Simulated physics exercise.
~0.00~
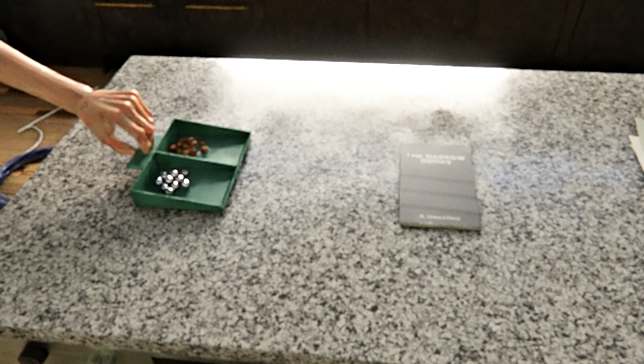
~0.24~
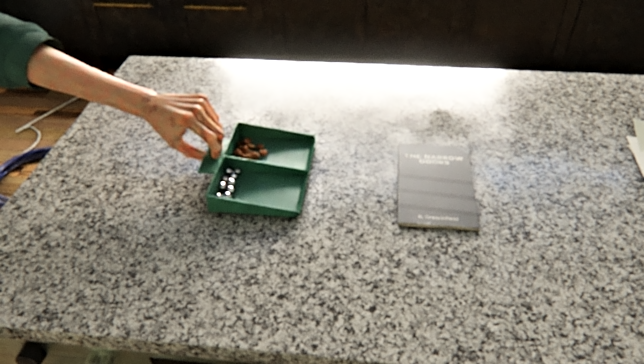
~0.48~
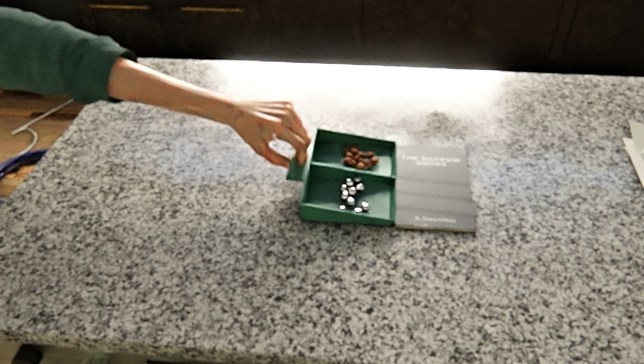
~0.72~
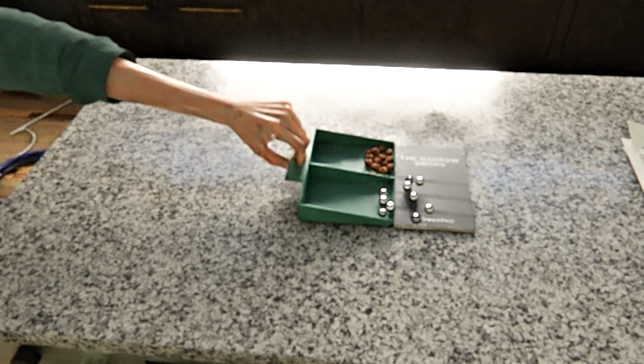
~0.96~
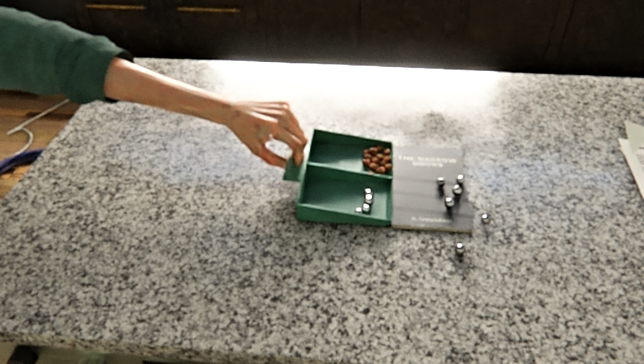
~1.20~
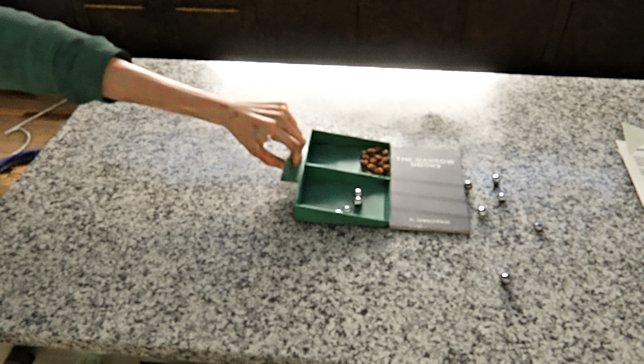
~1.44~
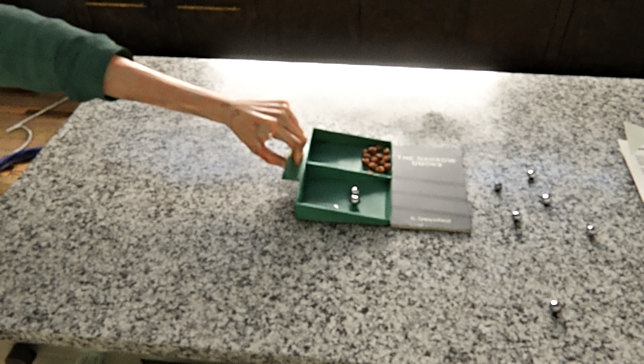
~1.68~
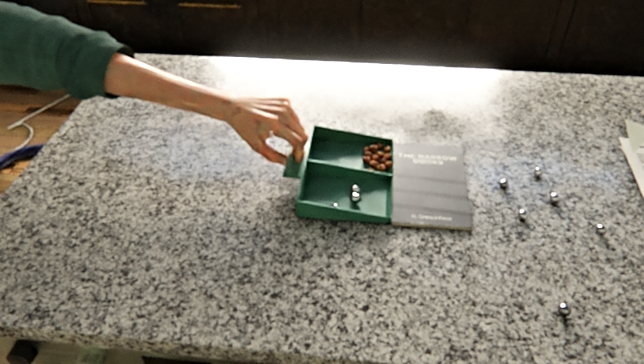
Hand sliding a green divided tray right into a thin book, silvery balls spilling over onto the counter, brown pieces staying inside.
